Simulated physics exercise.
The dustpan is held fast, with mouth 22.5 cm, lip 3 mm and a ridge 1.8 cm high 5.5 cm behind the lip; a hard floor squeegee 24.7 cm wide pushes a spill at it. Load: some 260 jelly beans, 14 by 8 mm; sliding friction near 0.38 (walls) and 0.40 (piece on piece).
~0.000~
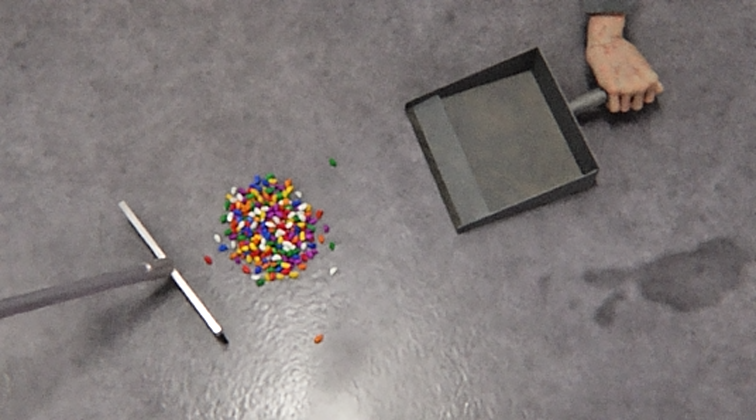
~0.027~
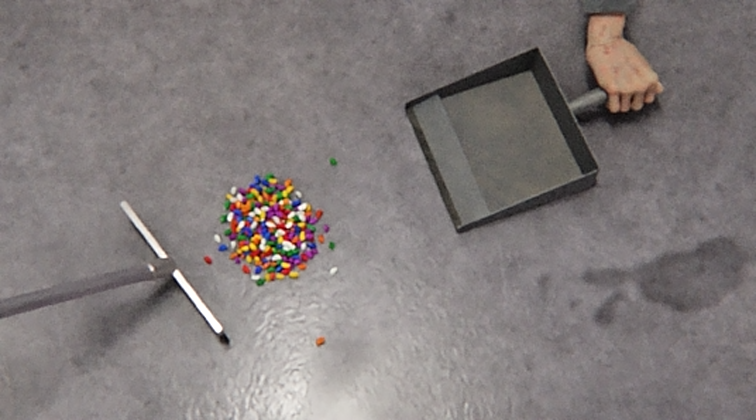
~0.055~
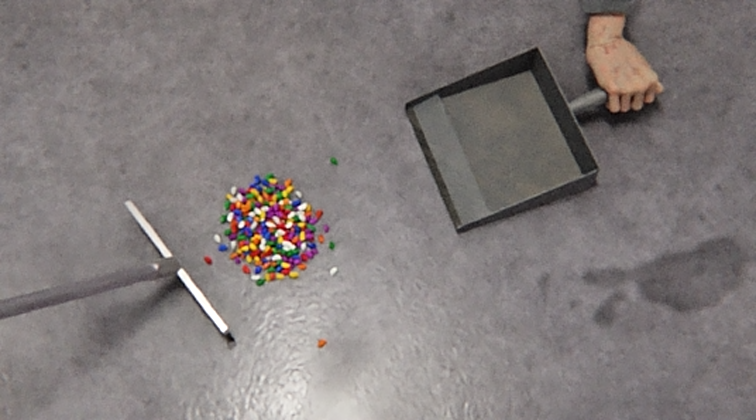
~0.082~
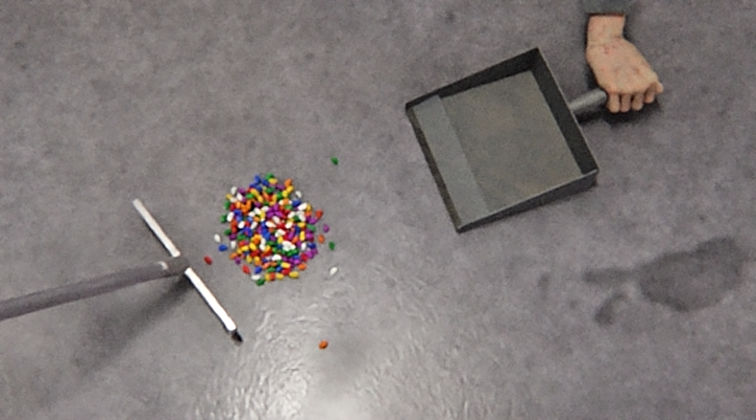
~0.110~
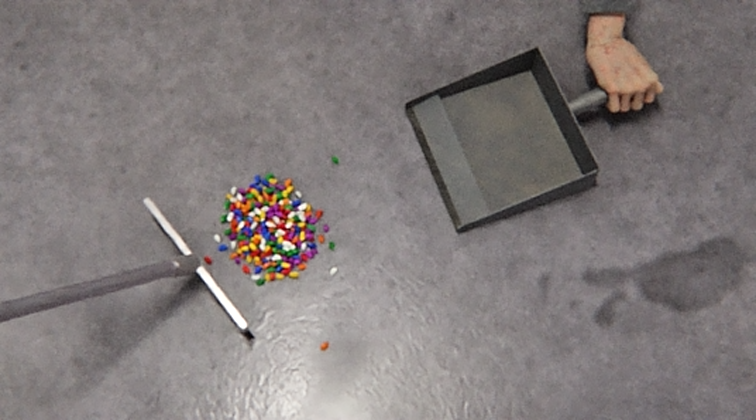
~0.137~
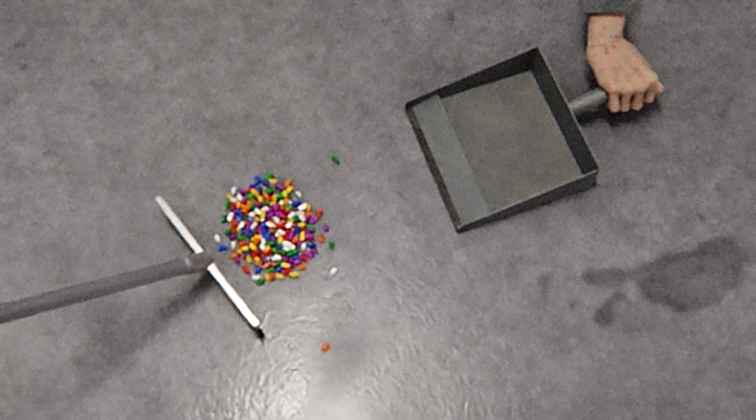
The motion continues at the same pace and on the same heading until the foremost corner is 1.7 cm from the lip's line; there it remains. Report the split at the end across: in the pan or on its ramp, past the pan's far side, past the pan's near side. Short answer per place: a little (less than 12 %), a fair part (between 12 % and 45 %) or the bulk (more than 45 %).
In the pan or on its ramp - a little, past the pan's far side - a little, past the pan's near side - a little.
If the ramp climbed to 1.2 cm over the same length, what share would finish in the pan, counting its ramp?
5 per cent.
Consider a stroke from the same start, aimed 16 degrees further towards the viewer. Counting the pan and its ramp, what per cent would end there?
Under that change, roughly 0 in a hundred.
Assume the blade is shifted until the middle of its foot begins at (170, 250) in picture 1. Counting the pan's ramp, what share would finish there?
The pan and its ramp would take some 5 per cent.
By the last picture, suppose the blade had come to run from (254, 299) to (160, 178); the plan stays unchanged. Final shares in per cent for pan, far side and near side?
The pan gets 15, the far side 45 and the near side 5.
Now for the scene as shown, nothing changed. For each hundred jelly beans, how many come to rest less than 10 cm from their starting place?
About 25 %.
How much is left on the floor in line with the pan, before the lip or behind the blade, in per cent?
I'd say close to 90 per cent of them.
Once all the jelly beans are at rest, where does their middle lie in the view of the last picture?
About (393, 174).
Then, at 0.39 s, middle of the blade 21 cm from the lip; 0 % over the lip, far side 0 %, near side 5 %.
After 0.56 s, middle of the blade 11 cm from the lip; 0 % over the lip, far side 0 %, near side 5 %.
After 0.85 s, middle of the blade 6 cm from the lip; 5 % over the lip, far side 0 %, near side 5 %.
At rest (2.7 s), pan 0 %, far side 0 %, near side 5 %, in front of the lip or behind the blade 90 %.
